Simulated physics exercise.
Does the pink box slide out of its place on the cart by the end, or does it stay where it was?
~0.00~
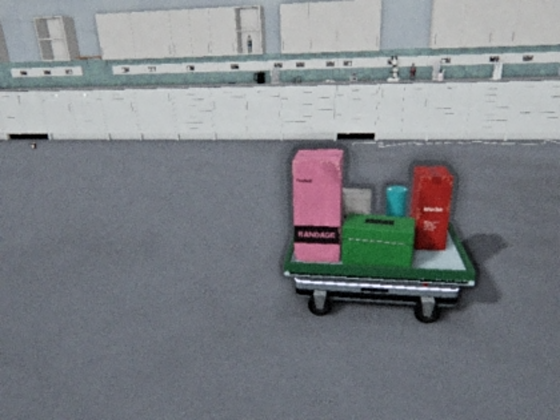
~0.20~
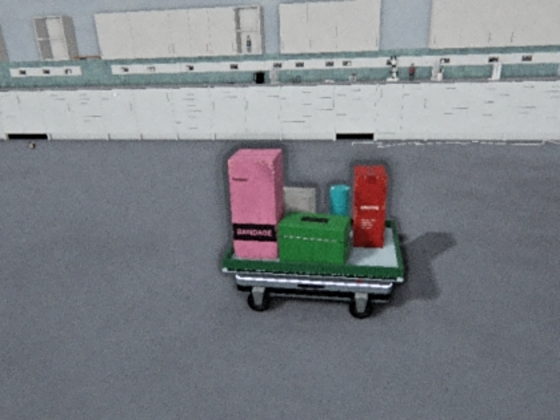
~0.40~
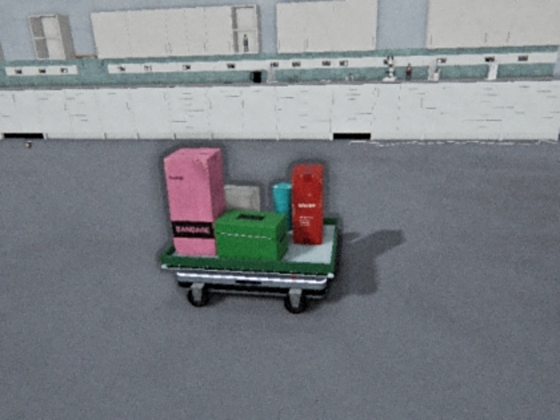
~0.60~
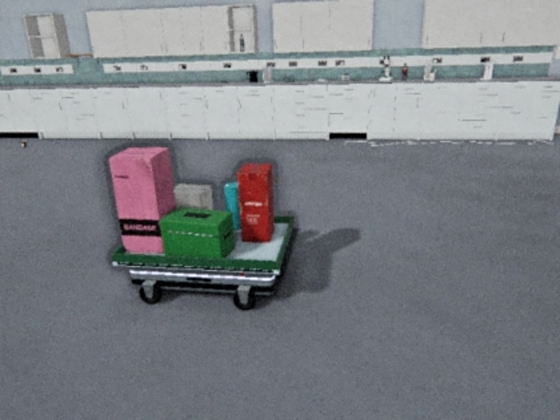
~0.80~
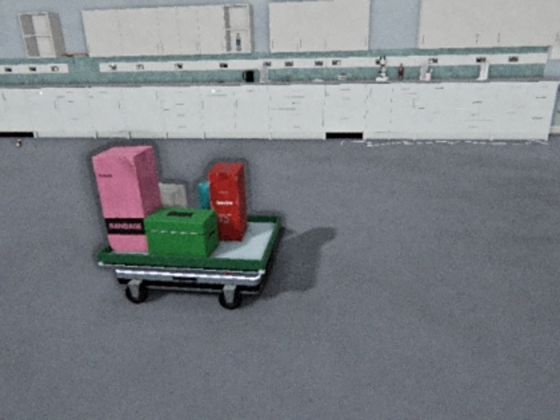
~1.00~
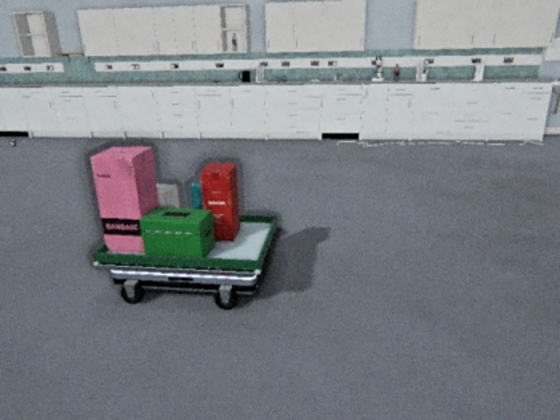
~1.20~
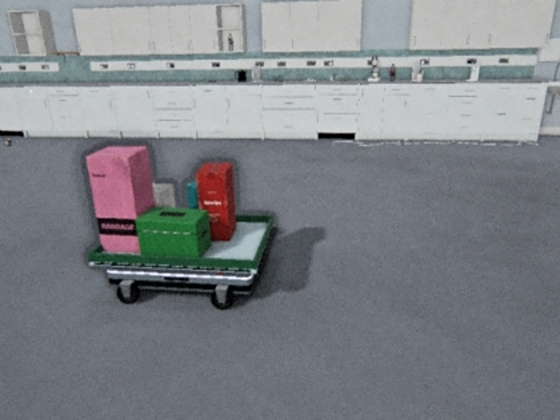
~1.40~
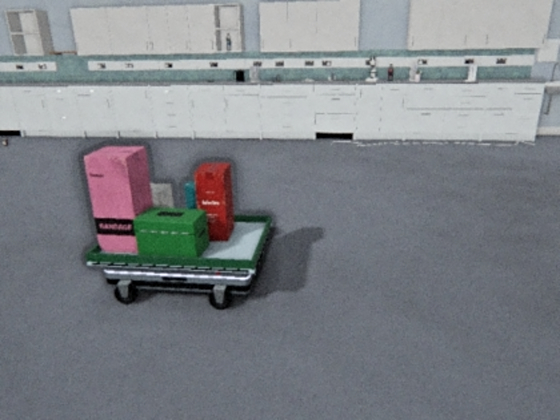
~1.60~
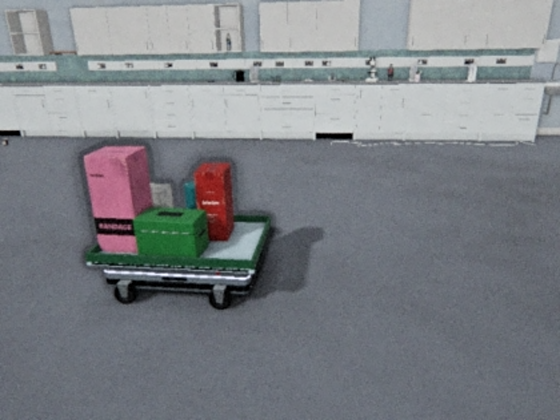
The pink box stays where it was, still standing upright at the left end of the cart once the cart has stopped.
